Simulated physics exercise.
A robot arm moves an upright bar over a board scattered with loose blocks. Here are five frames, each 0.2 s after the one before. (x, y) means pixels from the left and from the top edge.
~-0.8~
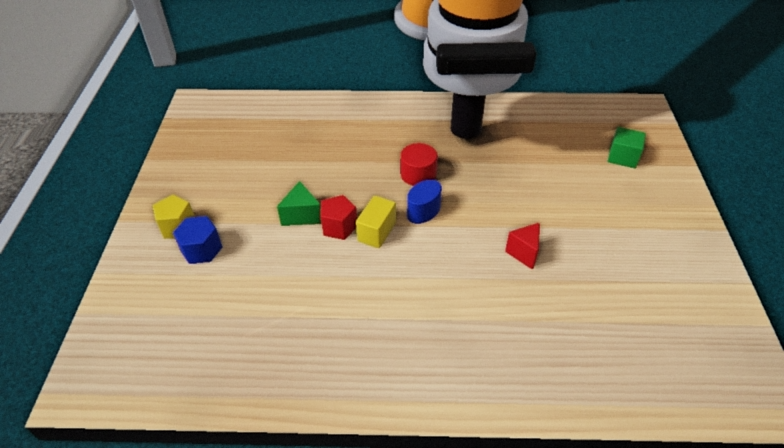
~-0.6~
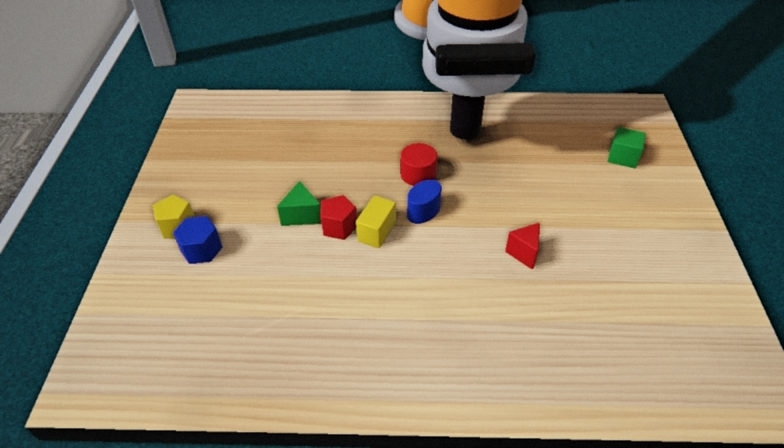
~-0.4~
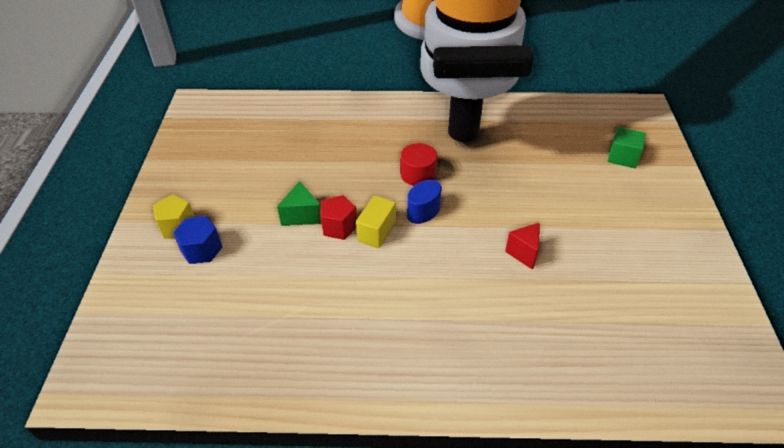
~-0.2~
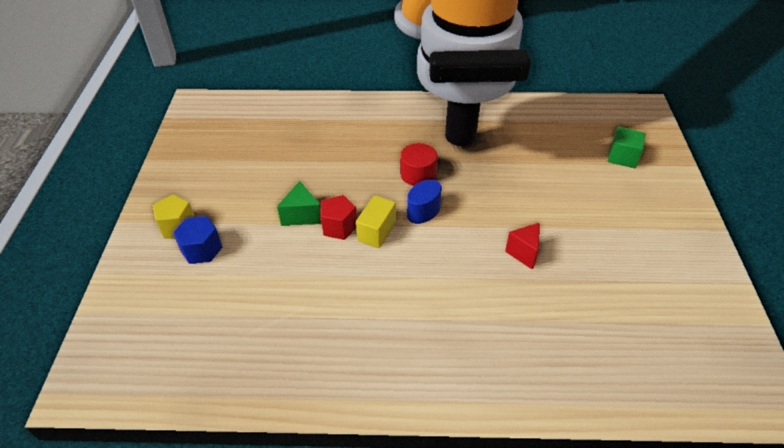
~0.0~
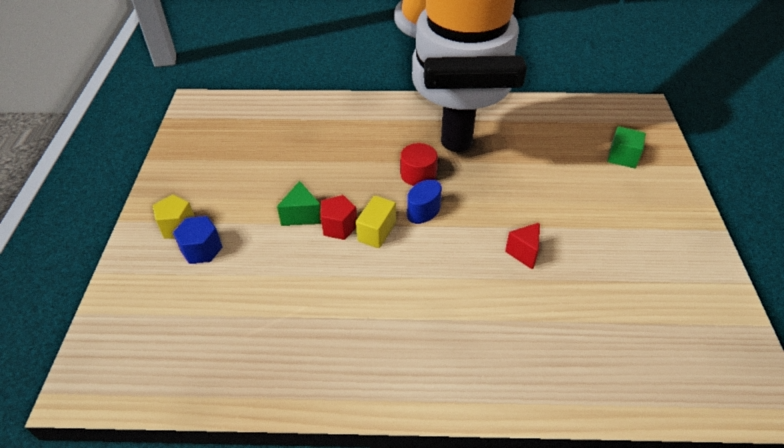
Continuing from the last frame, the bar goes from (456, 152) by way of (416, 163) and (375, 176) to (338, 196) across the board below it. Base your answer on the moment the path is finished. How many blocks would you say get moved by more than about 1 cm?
My best guess is that a single block moves over 1 cm.
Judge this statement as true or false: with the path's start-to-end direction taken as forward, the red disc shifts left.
That claim is true.
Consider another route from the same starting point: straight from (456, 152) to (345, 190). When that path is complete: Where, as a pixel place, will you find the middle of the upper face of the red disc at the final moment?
It is at (365, 191).
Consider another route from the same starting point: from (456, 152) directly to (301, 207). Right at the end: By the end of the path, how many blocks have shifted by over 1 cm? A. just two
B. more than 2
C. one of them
Option B.
What follows on the original path. One third of the way, bar (415, 154); red disc (401, 165).
Two thirds of the way, bar (373, 166); red disc (384, 180).
At the end, bar (337, 186); red pentagonal block still; red disc (383, 181).
